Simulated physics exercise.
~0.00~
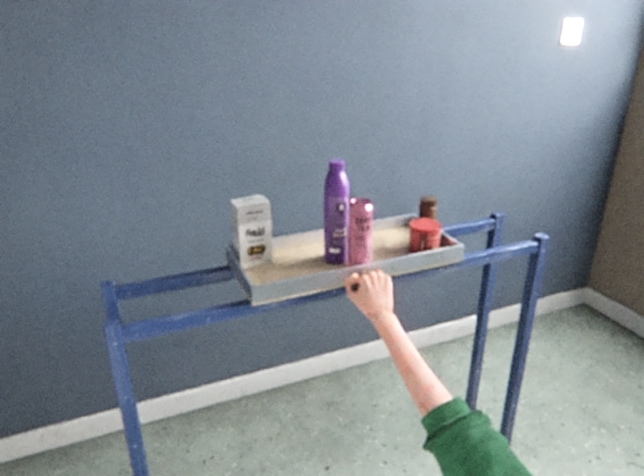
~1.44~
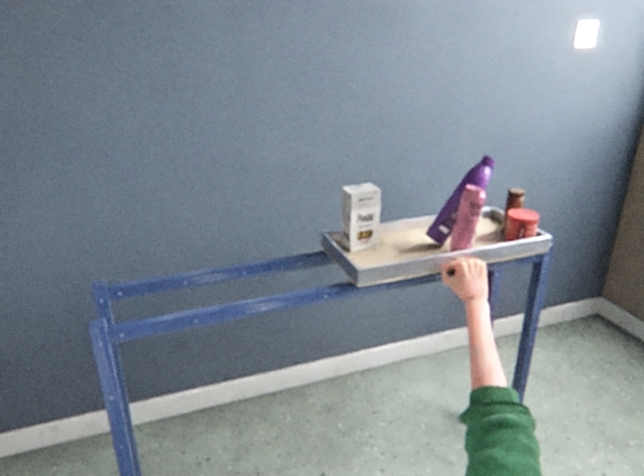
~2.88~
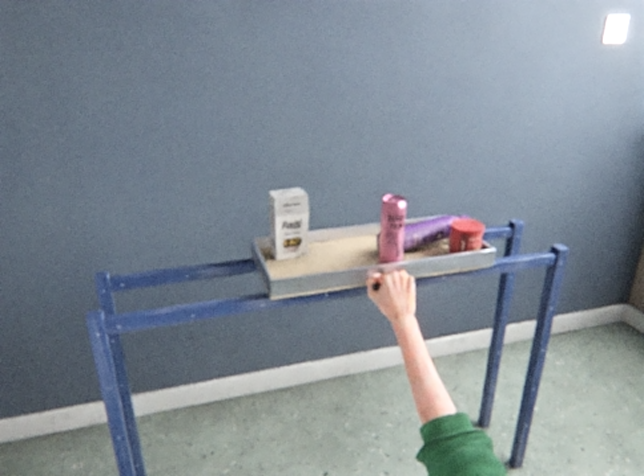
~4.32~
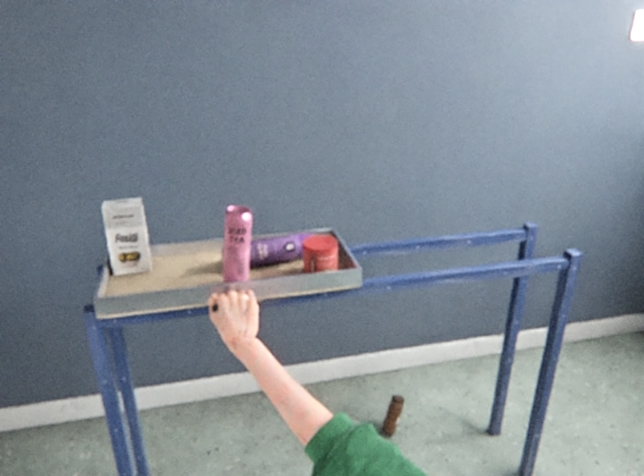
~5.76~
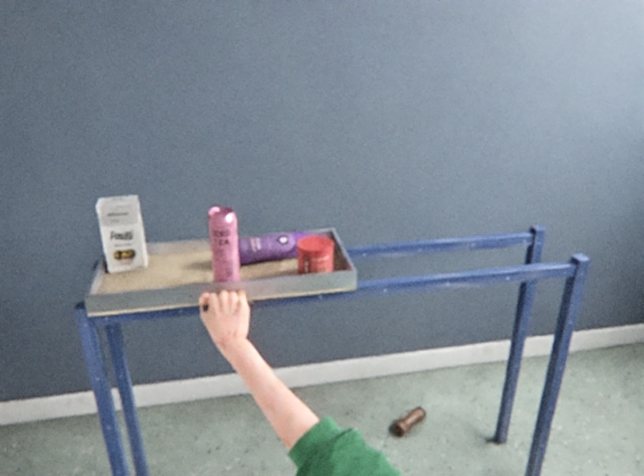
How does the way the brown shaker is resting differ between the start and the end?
At the start the brown shaker stands upright on the tray, and at the end it lies on its side on the floor.
A hand-pulled tray slides right, then left, toppling its purple bottle and dropping a shaker.
